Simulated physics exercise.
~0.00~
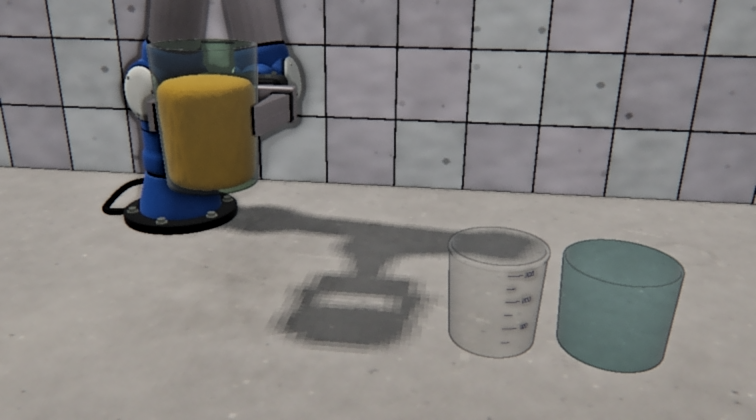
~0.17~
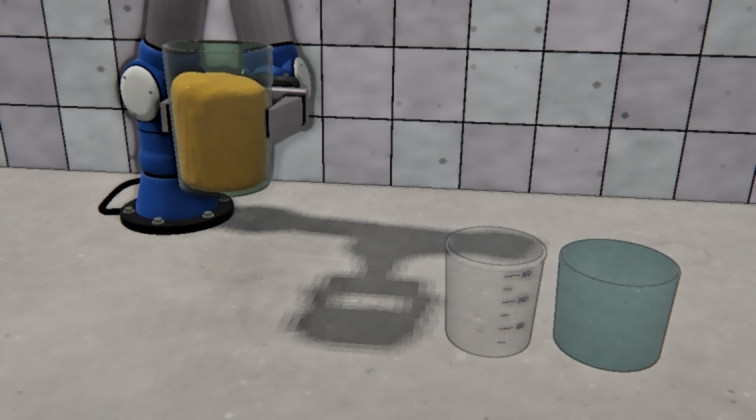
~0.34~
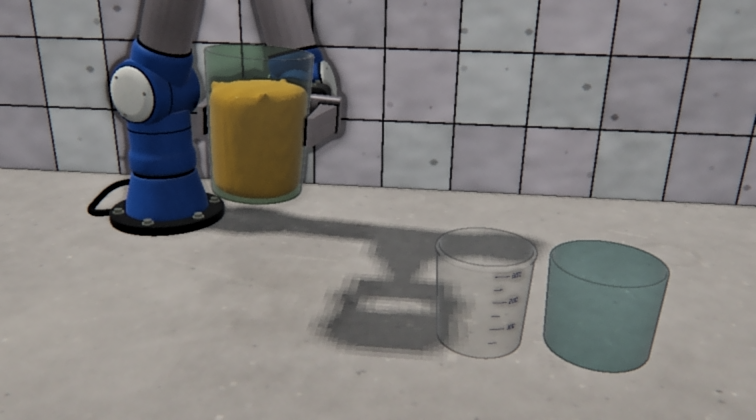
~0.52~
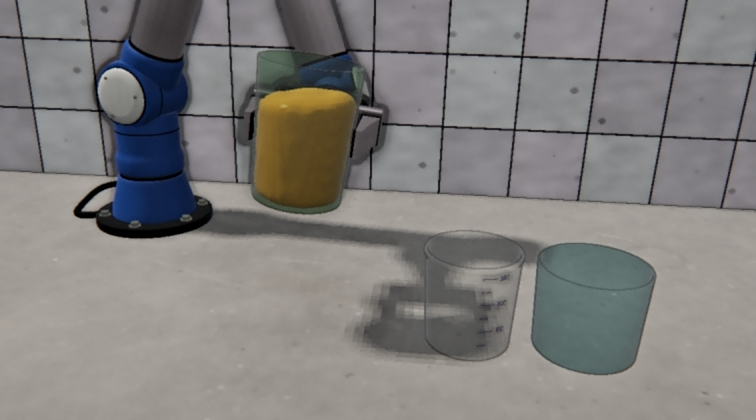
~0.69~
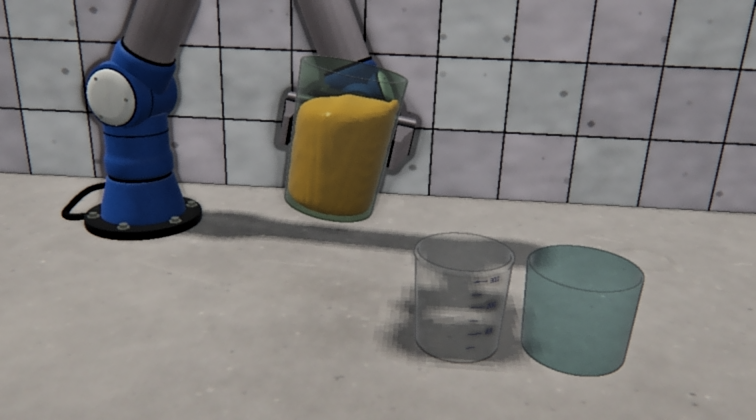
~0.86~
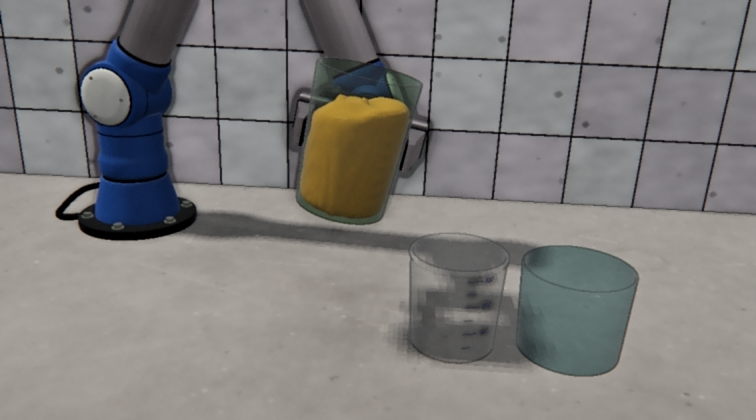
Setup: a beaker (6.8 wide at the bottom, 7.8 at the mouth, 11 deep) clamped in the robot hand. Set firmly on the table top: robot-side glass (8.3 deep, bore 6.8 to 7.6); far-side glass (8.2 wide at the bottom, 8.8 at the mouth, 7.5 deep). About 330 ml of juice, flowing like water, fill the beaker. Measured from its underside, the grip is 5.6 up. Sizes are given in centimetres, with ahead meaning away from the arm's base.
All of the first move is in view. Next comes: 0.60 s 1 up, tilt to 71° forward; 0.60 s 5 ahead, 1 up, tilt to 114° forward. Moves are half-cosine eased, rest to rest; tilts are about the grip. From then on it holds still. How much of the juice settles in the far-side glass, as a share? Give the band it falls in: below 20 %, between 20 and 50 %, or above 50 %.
The share falls between 20 and 50 %.
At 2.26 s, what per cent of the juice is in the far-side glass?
Roughly 30 per cent.
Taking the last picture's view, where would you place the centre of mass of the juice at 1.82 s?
Centre pixel approx. (439, 218).
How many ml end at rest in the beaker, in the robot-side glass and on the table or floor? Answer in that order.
Near 0 ml first, 80 ml second and 150 ml third.
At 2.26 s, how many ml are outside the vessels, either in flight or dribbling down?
Roughly 15 ml at that moment.
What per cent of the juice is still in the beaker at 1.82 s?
I estimate near 50 in a hundred.
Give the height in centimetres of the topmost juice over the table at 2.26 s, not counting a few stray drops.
I'd estimate some 14 centimetres.
After 1.34 s, tilted 65° forward, liquid up to 20 above the table; 315 ml in the beaker, 5 ml in the robot-side glass, 10 ml in the air or running down outside.
After 1.82 s, tilted 99° forward, liquid up to 19 above the table; 165 ml in the beaker, 90 ml in the robot-side glass, 20 ml on the table or floor, 10 ml in the far-side glass, 45 ml in the air or running down outside.
After 2.26 s, tilted 114° forward, liquid up to 39 above the table; 135 ml on the table or floor, 100 ml in the far-side glass, 80 ml in the robot-side glass, 15 ml in the air or running down outside.
After 3.06 s, tilted 114° forward, liquid up to 3 above the table; 150 ml on the table or floor, 100 ml in the far-side glass, 80 ml in the robot-side glass.
At rest, 150 ml on the table or floor, 100 ml in the far-side glass, 80 ml in the robot-side glass. That is 30 % in the far-side glass.
